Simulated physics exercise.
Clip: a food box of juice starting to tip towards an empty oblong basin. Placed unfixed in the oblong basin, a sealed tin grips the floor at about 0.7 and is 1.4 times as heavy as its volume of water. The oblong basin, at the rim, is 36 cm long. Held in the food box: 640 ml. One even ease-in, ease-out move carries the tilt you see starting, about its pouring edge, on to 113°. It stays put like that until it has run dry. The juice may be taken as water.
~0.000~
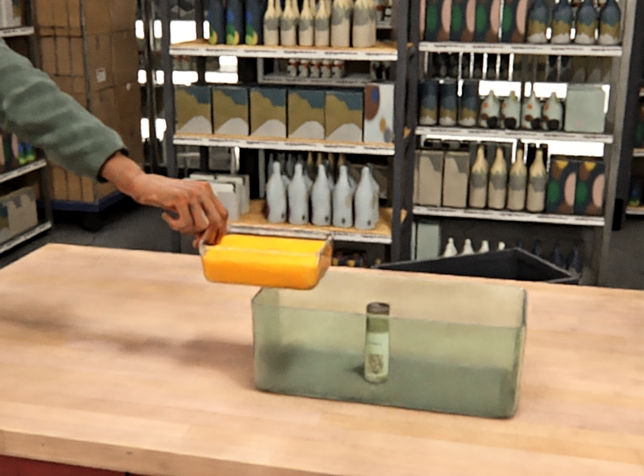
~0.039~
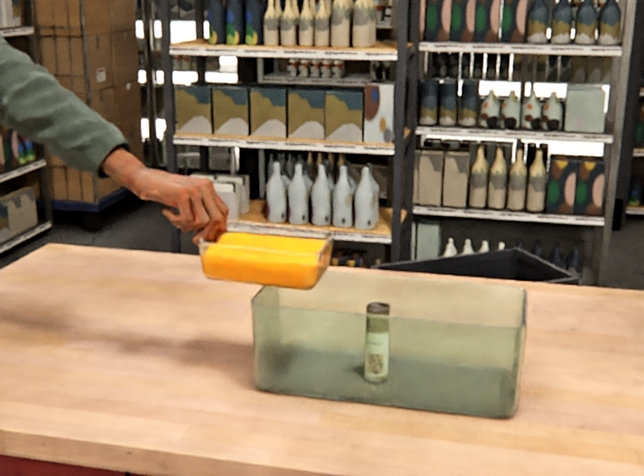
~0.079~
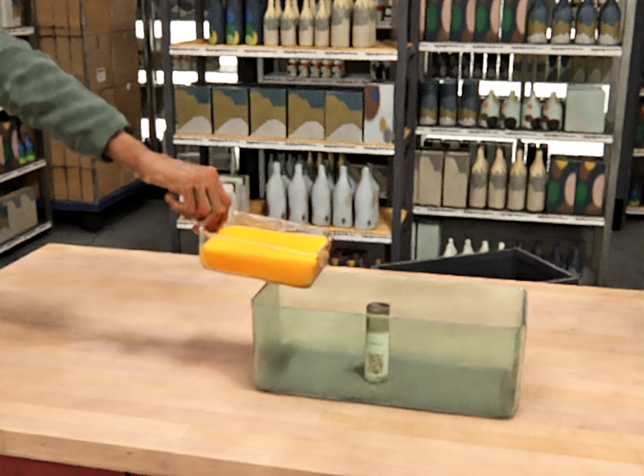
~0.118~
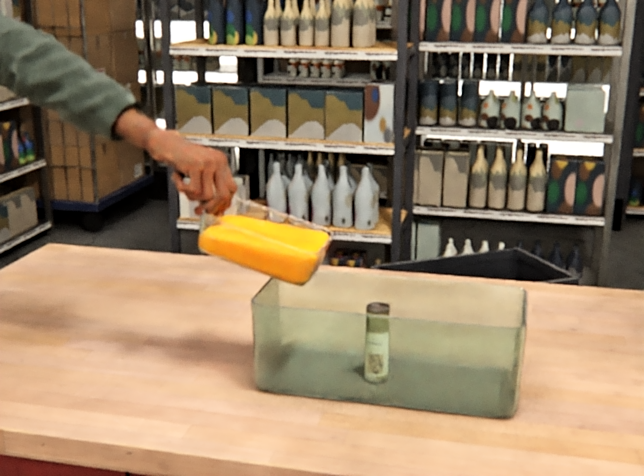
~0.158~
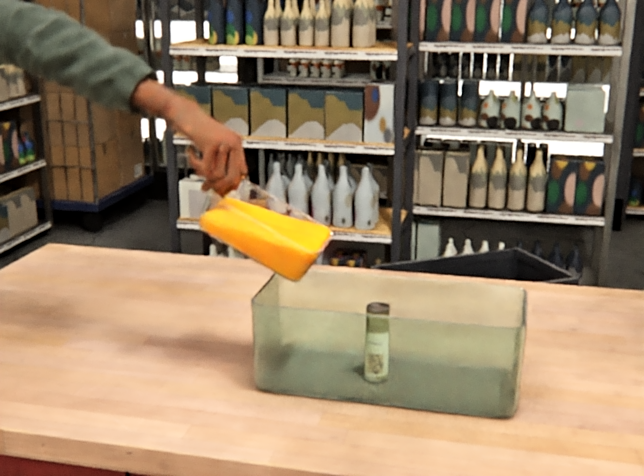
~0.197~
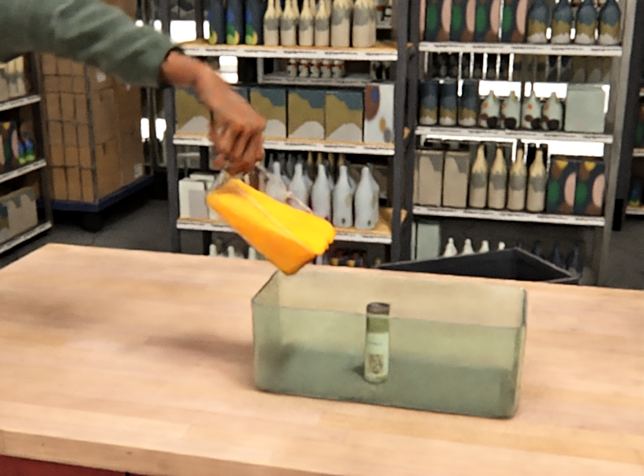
Clear box of orange juice held by a hand tilting steadily down to the right above a greenish basin containing a small tin.
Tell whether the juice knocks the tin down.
The juice does not knock it down.
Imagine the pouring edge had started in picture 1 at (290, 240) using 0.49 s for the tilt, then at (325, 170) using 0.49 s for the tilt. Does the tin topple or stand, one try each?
Trial 1 - tin tips; trial 2 - tin stays standing.
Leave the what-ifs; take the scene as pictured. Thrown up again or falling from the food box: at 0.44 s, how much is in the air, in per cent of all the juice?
Some 54 per cent, I reckon.
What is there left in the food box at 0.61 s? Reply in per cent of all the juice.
About 0 % is still there.
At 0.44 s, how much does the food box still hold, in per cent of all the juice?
Roughly 14 %.
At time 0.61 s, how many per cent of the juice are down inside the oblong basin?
Roughly 96 per cent.
Then, 0.44 s in, the tilt is 109° and 14 per cent is still to pour; the tin stands where it began.
Then, 0.61 s in, the tilt is 113° and 0 per cent is still to pour; the tin stands where it began.
Then, 0.79 s in, the tilt is 113° and 0 per cent is still to pour; the tin stands where it began.
Then, 0.99 s in, the tilt is 113° and 0 per cent is still to pour; the tin stands where it began.
Finally, the tin stands where it began.
